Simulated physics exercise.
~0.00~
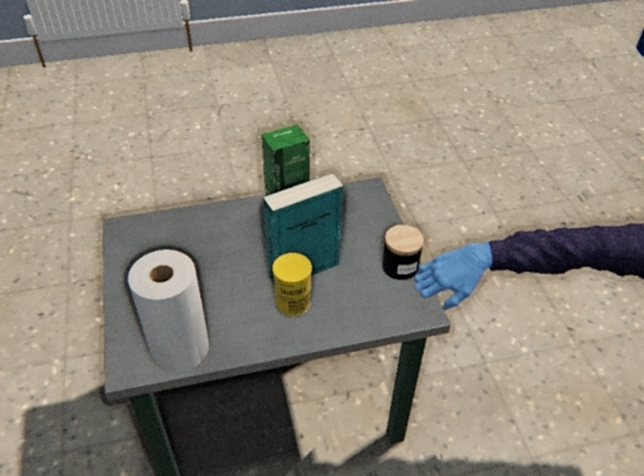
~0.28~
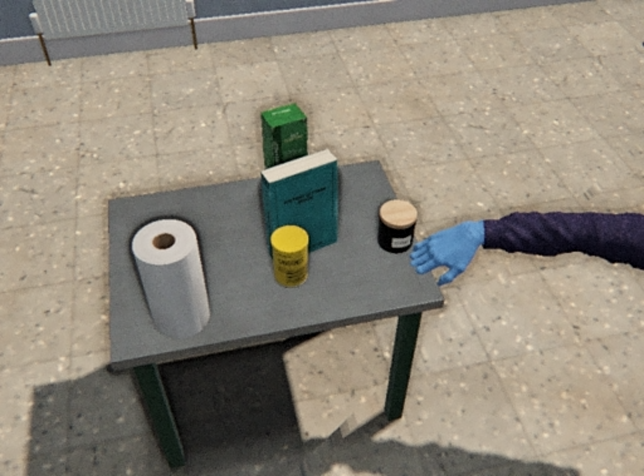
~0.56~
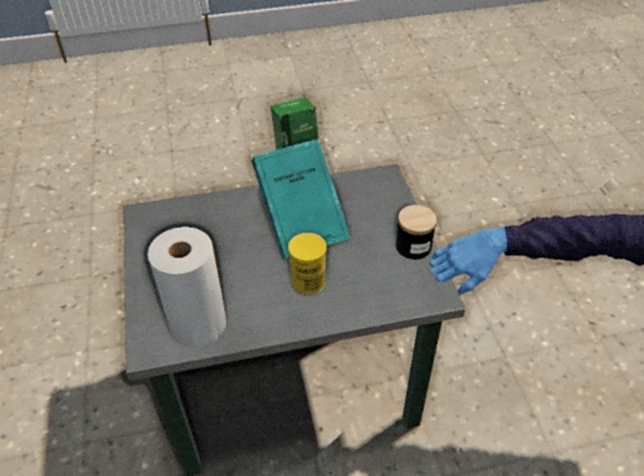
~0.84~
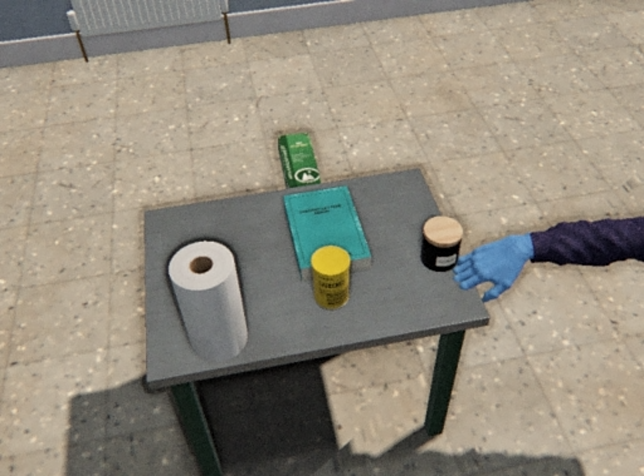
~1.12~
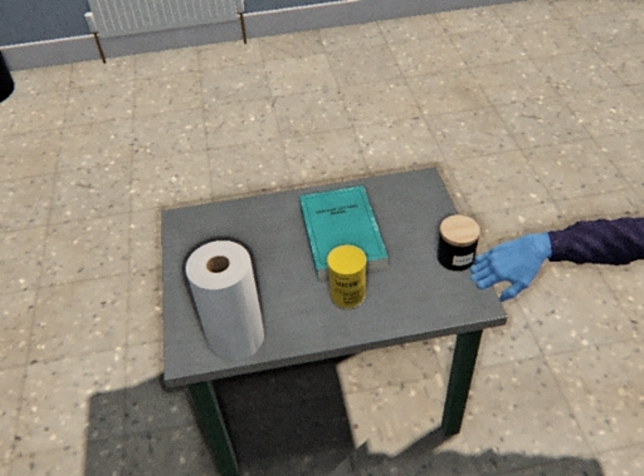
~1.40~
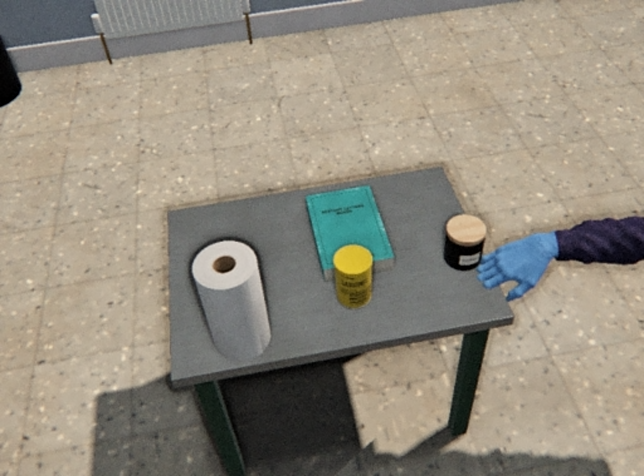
A gloved hand stays beside a table as a book falls flat and a green carton drops off.
